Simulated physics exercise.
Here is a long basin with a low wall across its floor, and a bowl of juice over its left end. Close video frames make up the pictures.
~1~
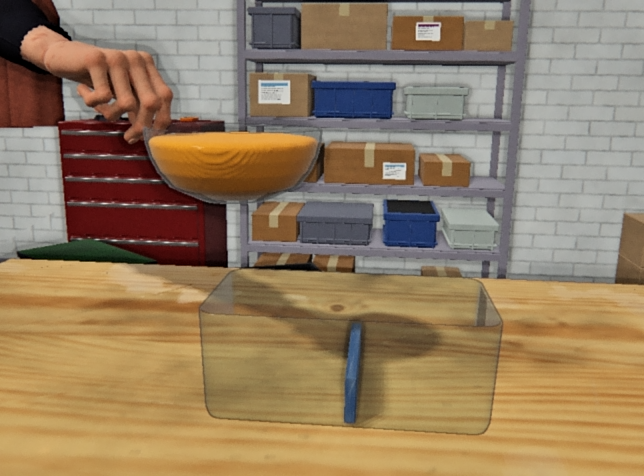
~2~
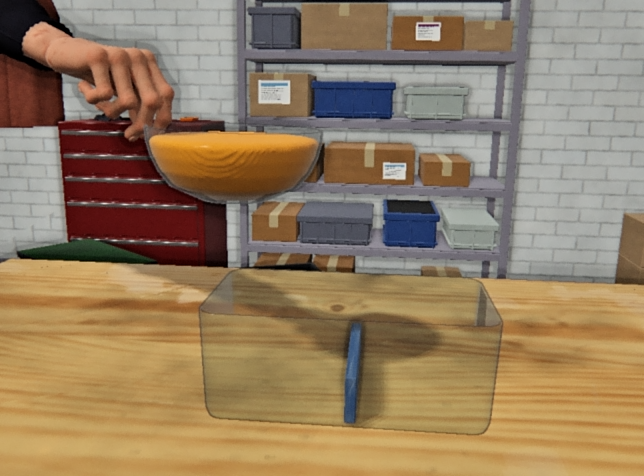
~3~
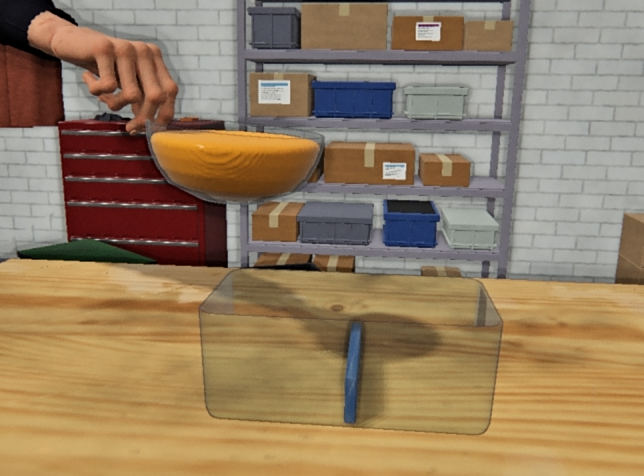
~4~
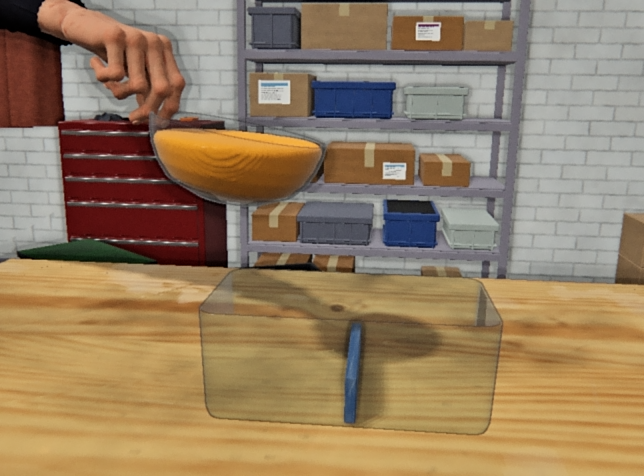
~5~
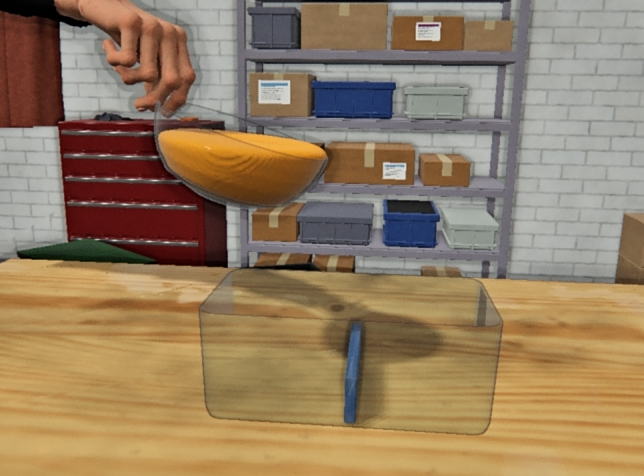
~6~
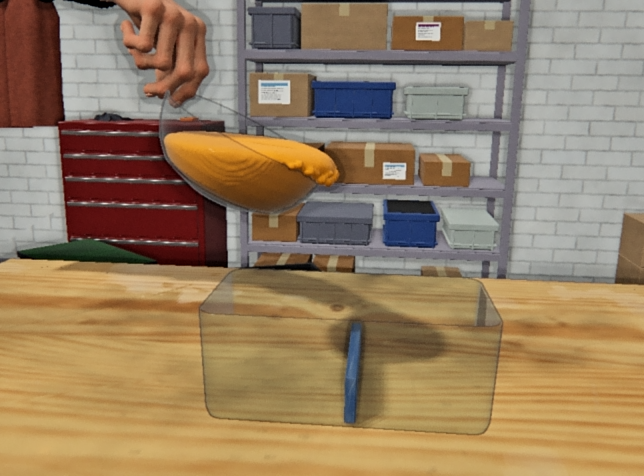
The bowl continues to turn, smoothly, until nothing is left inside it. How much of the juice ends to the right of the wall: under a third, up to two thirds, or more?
The centre band.
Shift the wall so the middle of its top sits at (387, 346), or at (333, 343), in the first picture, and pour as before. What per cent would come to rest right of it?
In order, near 25 and 75 in a hundred.
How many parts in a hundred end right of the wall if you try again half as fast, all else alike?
Roughly 75 in a hundred.
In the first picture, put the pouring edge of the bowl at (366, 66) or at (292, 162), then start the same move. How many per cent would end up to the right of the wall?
Roughly 75 percent on the first try and 30 percent on the second.
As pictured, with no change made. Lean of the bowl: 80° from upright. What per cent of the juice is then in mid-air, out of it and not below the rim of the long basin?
Around 40 %.
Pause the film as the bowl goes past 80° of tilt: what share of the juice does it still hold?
Roughly 20 %.
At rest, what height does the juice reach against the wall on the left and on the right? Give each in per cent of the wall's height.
I'd say about 40 for the left and about 60 for the right.
A moment on, the bowl is tipped on its side and 19 per cent is still to pour, 2 is left of the wall and 38 right of it.
Next, the bowl is tipped on its side and 2 per cent is still to pour, 27 is left of the wall and 54 right of it.
Then the bowl is tipped on its side and 0 per cent is still to pour, 36 is left of the wall and 59 right of it.
Later the bowl is tipped on its side and 0 per cent is still to pour, 38 is left of the wall and 57 right of it.
At rest 38 per cent lies left of the wall, 57 right of it and 5 outside.
